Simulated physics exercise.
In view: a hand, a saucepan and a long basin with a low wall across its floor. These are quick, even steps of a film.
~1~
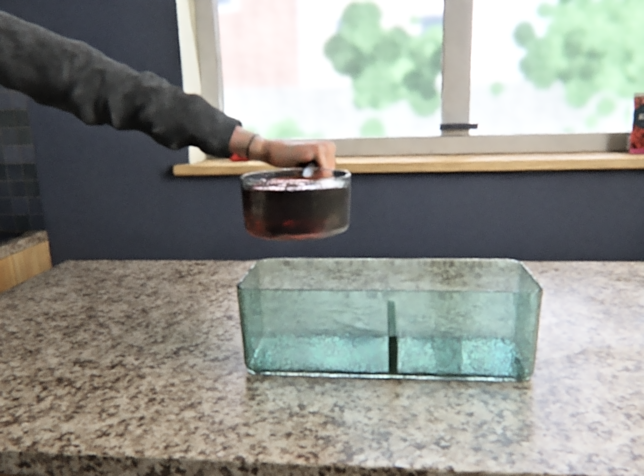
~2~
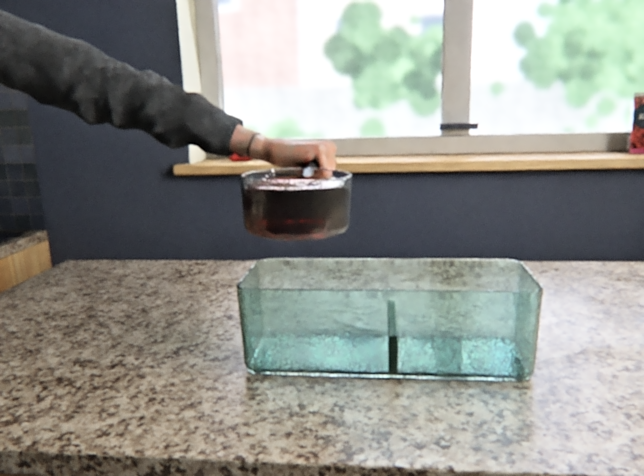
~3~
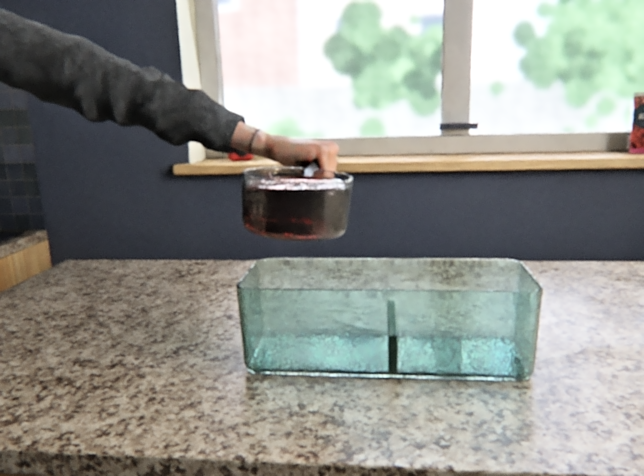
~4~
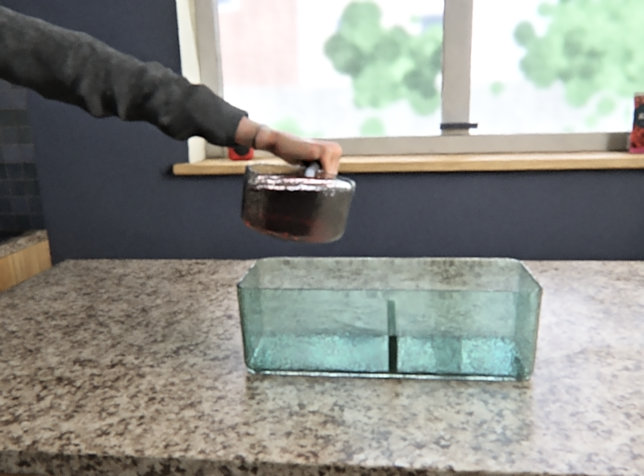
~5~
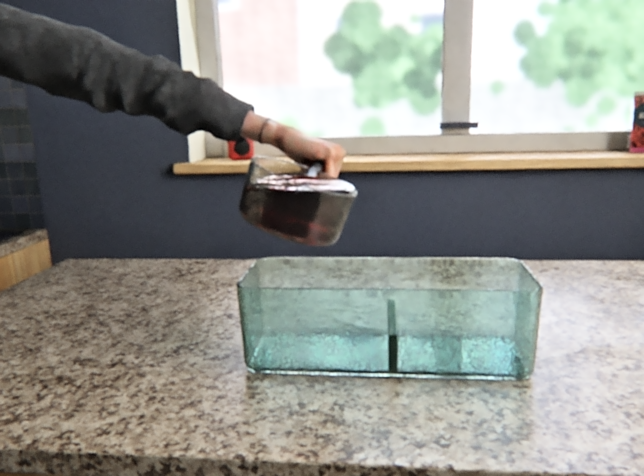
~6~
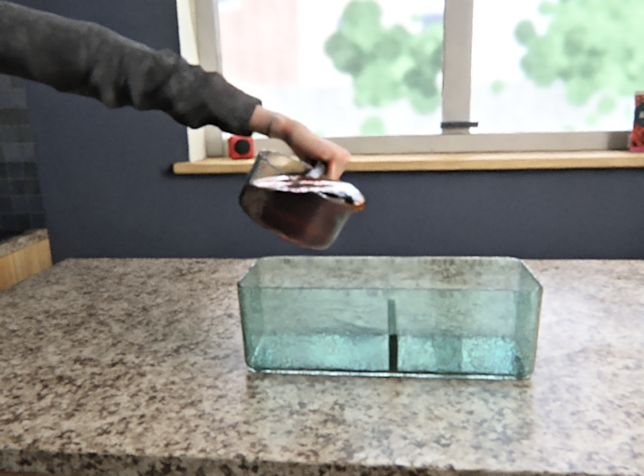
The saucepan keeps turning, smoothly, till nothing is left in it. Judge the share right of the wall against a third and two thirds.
It comes to from a third to two thirds.
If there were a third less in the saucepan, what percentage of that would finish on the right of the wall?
Roughly 15 in a hundred.
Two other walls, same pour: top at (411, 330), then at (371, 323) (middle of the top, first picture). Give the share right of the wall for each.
The first gives 25 %, the second 70 %.
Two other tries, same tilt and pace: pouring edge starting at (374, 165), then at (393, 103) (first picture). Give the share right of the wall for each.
In turn 75 and 95 in a hundred.
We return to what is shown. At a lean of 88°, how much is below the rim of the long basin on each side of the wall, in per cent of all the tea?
Some 15 per cent left and 30 right.
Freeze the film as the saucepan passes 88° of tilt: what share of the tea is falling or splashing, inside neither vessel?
Roughly 30 in a hundred.
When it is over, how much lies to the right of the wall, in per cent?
It comes to 45 per cent or so.
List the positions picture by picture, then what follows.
Tilt 0°; pouring edge (349, 176); surface from (246, 184) to (348, 182); the long basin's rim runs from (247, 274) to (531, 276); the wall's top is at (392, 318), in the first frame.
Tilt 1°; pouring edge (350, 177); surface from (246, 184) to (348, 183), in the second frame.
Tilt 5°; pouring edge (351, 181); surface from (247, 182) to (350, 184), in the third frame.
Tilt 12°; pouring edge (353, 187); surface from (249, 182) to (352, 185), in the fourth frame.
Tilt 20°; pouring edge (355, 195); surface from (249, 183) to (353, 190); 1 per cent is over the edge, in the fifth frame.
Tilt 30°; pouring edge (355, 205); surface from (249, 182) to (355, 197); 6 per cent is over the edge, in the sixth frame.
A moment on, the saucepan is tipped on its side and 29 per cent is still to pour, 15 is left of the wall and 29 right of it.
Next, the saucepan is tipped right over and 6 per cent is still to pour, 47 is left of the wall and 44 right of it.
Then the saucepan is tipped right over and 1 per cent is still to pour, 54 is left of the wall and 44 right of it.
Later the saucepan is tipped right over and 0 per cent is still to pour, 55 is left of the wall and 44 right of it.
Finally, 55 per cent lies left of the wall, 44 right of it and 1 outside.
